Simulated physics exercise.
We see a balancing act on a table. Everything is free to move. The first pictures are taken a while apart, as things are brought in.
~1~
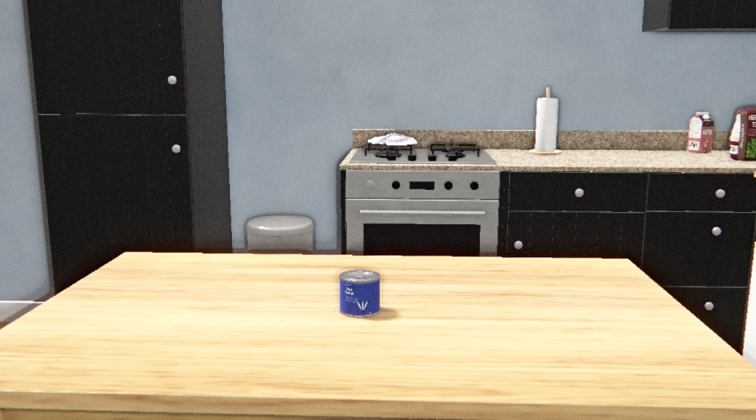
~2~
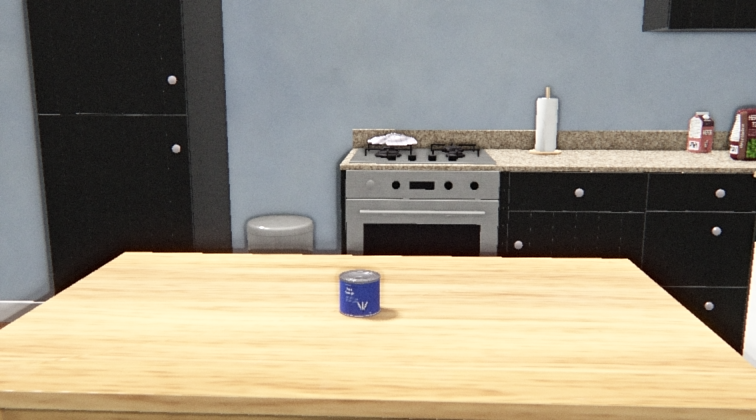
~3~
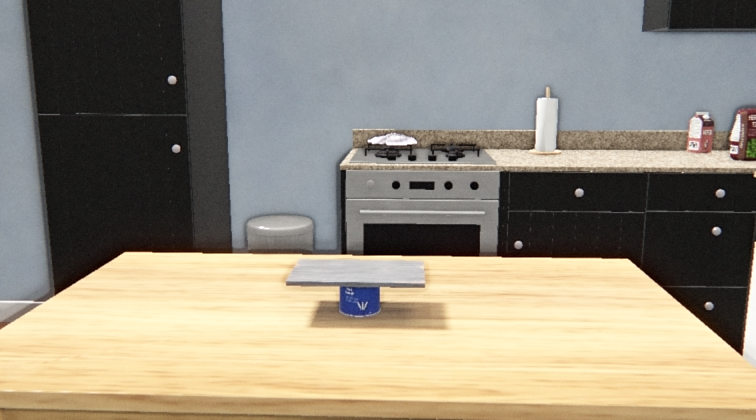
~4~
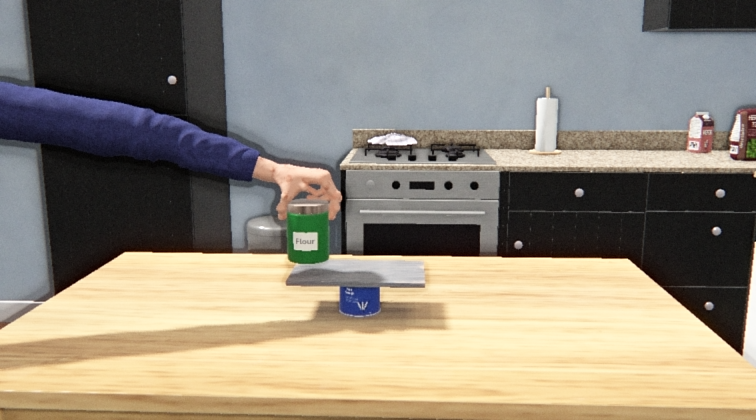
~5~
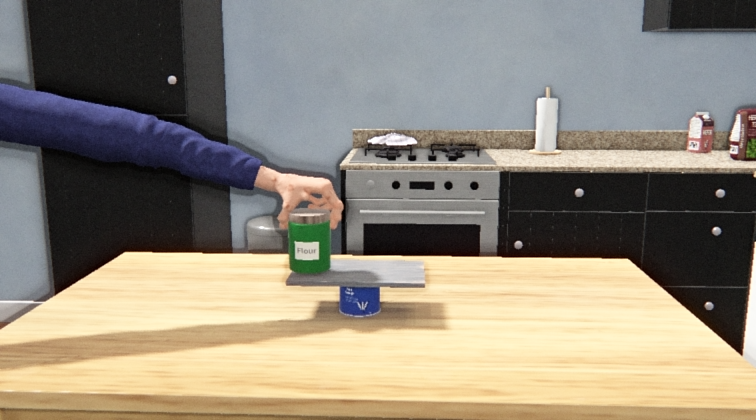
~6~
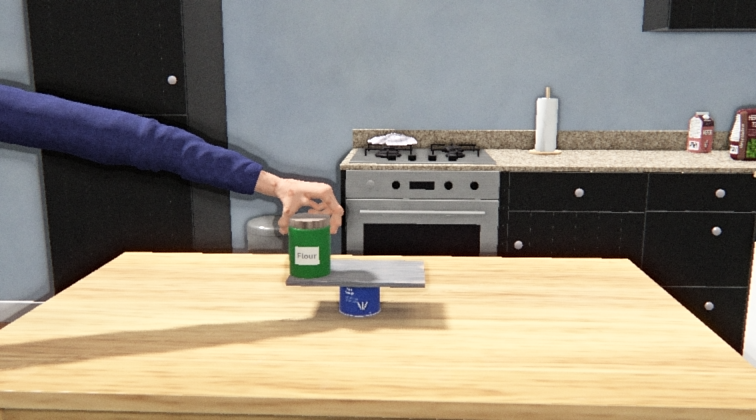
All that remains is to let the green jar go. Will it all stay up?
Here the stack gives way.
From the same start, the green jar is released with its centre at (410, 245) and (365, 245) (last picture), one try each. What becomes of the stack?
In the first case it loses its balance; in the second case it holds.
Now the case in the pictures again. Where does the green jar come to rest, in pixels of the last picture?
Near (264, 292).
Then, 0.30 s past the last view, green jar rocked 18° from its first pose near (300, 256); grey board rocked 18° from its first pose.
Then, 0.40 s past the last view, green jar now fallen; grey board rocked 43° from its first pose.
Then, 0.50 s past the last view, grey board rocked 52° from its first pose.
Then, 0.60 s past the last view, grey board rocked 42° from its first pose.
Finally, fallen, green jar; left askew, grey board; blue tin still in place. Final places as the last picture's camera would see them, green jar near (264, 292). The stack loses its balance.
